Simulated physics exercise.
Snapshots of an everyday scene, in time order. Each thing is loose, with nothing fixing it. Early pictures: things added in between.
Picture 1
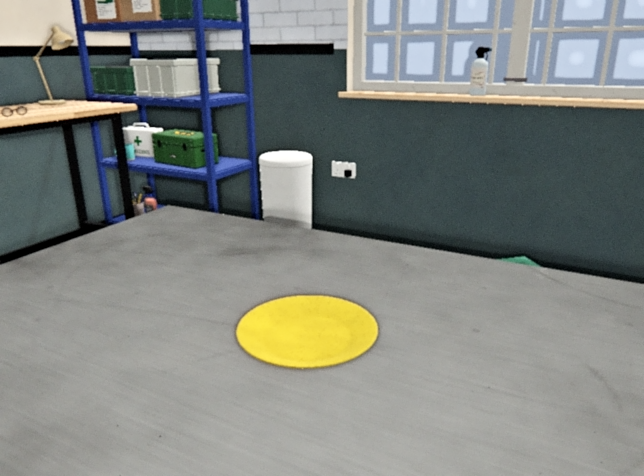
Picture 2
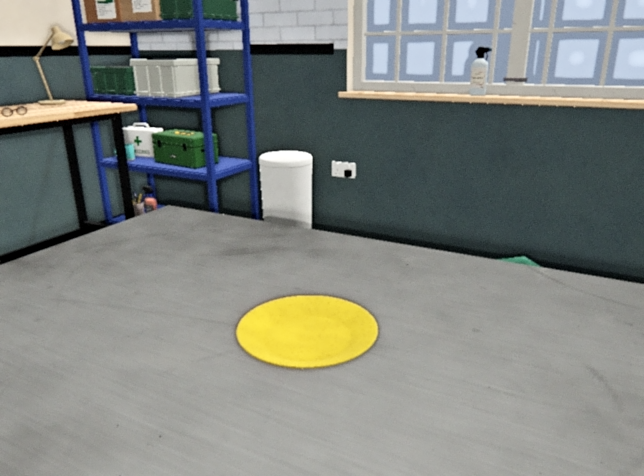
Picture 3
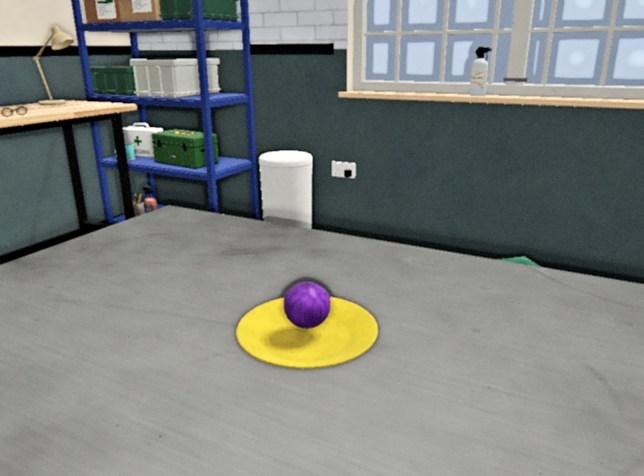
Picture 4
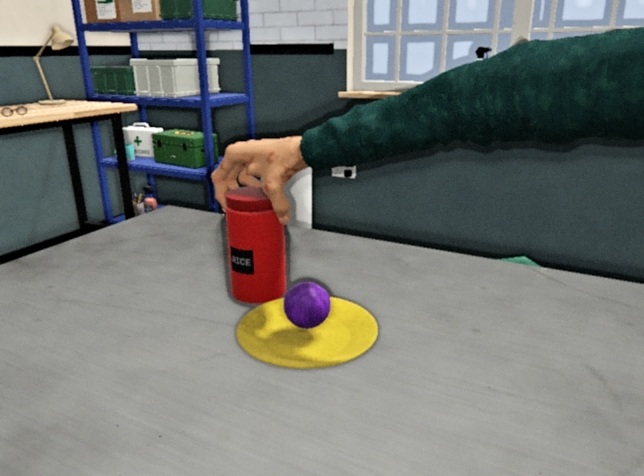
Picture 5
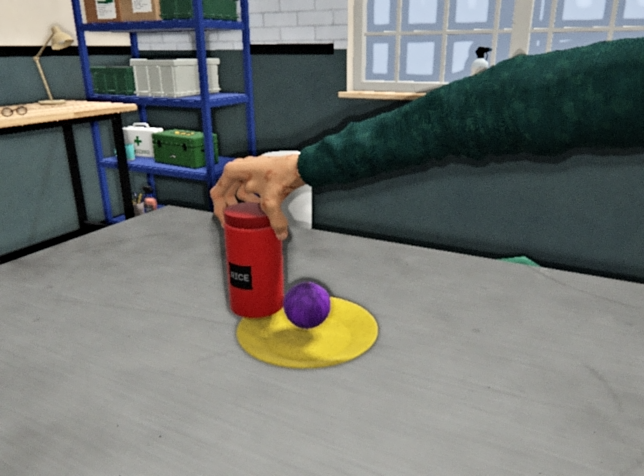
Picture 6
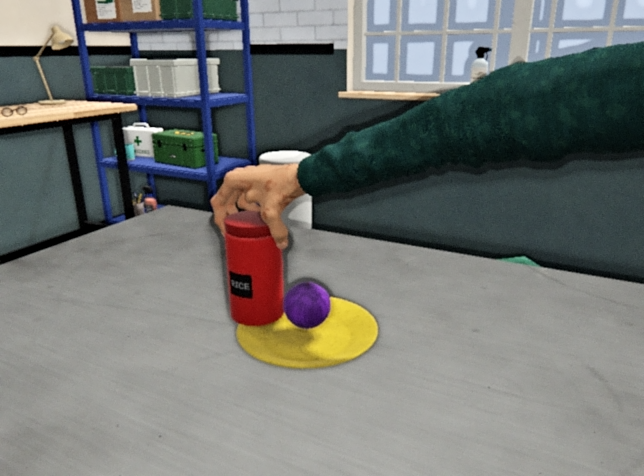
On a gray table, a purple ball appears on a yellow plate, then a hand lowers a red jar beside it.
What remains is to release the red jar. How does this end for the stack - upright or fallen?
Pretty sure the pile is stable there.
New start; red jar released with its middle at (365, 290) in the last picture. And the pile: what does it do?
Result: Pile standing.
Then, 0.50 s on from there, no change.
Then, 1.20 s on from there, red jar resting near (255, 268).
In the end, all 3 unmoved. At the end, from the last picture's camera, red jar near (255, 268). The pile keeps its balance.
